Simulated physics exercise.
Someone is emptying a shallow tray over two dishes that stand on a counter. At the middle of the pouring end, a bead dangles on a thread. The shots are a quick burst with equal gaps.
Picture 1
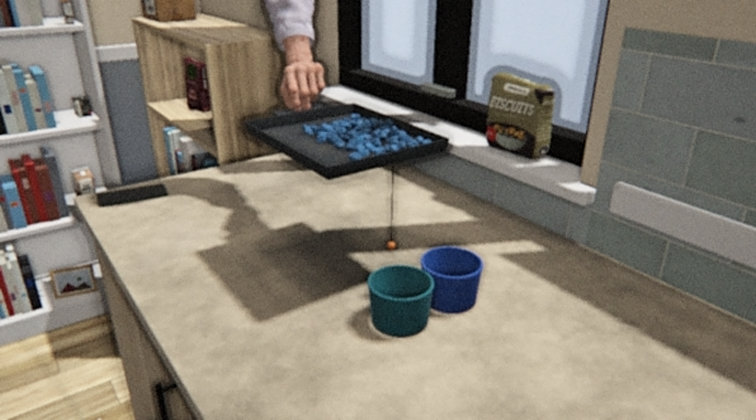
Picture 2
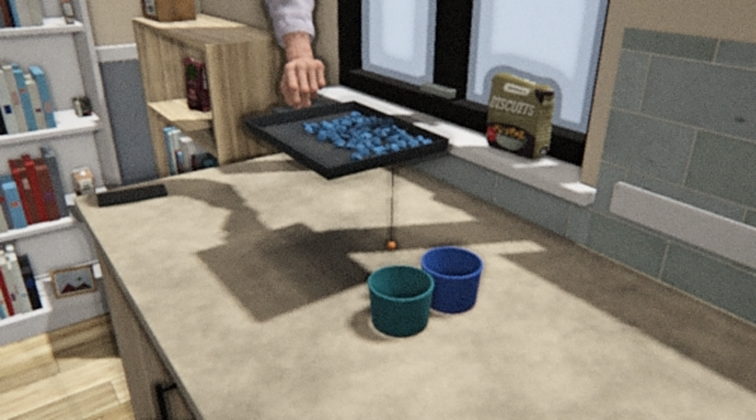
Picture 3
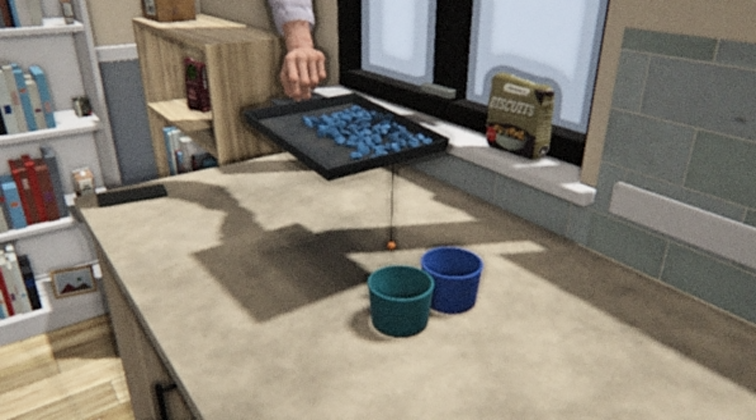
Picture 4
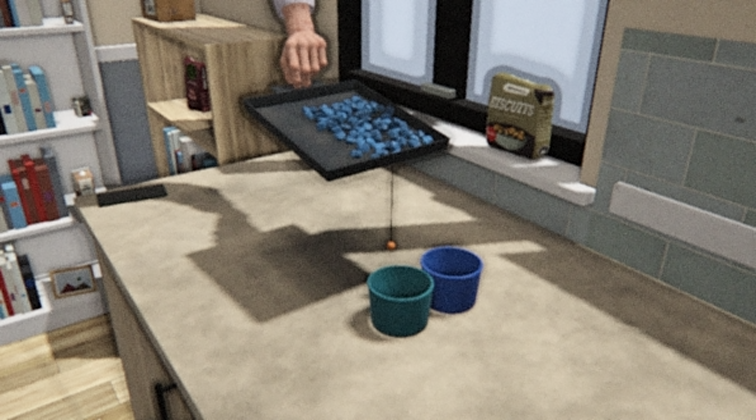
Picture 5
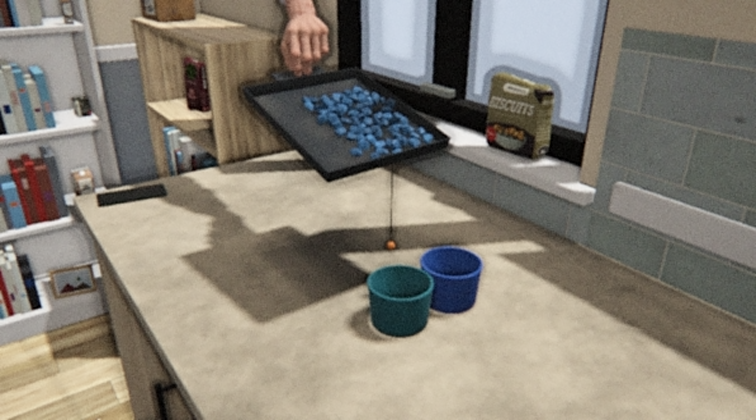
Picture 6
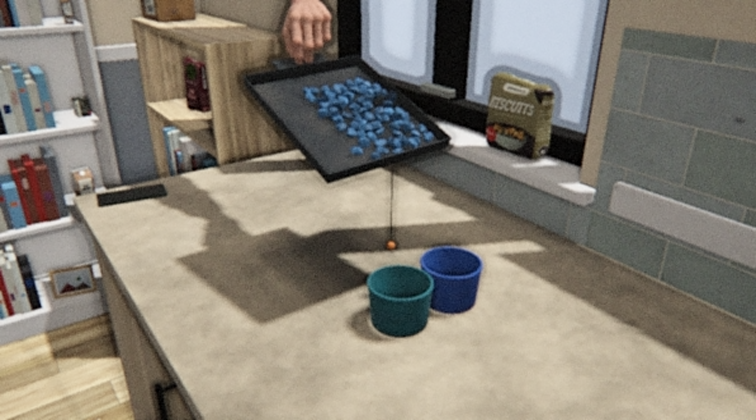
On a kitchen counter, a teal dish and a blue dish stand below a dark tray of blue stones with a bead hanging from its edge, as a hand gradually raises the tray's far side, tilting it toward the viewer.
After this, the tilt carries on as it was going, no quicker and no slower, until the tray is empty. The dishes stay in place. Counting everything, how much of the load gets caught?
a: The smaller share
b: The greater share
The answer is b.
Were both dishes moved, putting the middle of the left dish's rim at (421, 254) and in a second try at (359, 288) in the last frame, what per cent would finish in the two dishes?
Close to 20 in a hundred first, close to 80 in a hundred second.
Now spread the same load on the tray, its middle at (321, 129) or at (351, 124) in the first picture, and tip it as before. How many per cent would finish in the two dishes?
Around 50 then around 70 per cent.
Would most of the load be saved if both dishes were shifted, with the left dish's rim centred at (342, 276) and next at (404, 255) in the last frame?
Taking the tries in order: A minor share, followed by a minor share.
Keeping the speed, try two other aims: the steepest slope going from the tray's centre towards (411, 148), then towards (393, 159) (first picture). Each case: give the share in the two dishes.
In turn, 10 percent and then 70 percent.
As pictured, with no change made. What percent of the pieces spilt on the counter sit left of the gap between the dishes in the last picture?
Share on the left: Near 70 %.
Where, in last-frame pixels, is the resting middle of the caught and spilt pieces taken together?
Near (408, 312).
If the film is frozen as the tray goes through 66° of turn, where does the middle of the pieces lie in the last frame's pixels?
Roughly (395, 142).
Just after the last frame, tray tipped steeply; almost all on the tray; just a few in the air.
A moment on, tray tipped past a quarter turn; roughly a third on the tray; about a tenth in the left dish; about a tenth in the right dish; about a tenth outside both; roughly a third in the air.
Further on, tray tipped past a quarter turn; roughly a third in the left dish; roughly a quarter in the right dish; roughly a third outside both.
When it is over, tray tipped past a quarter turn; roughly a third in the left dish; roughly a quarter in the right dish; roughly a third outside both.
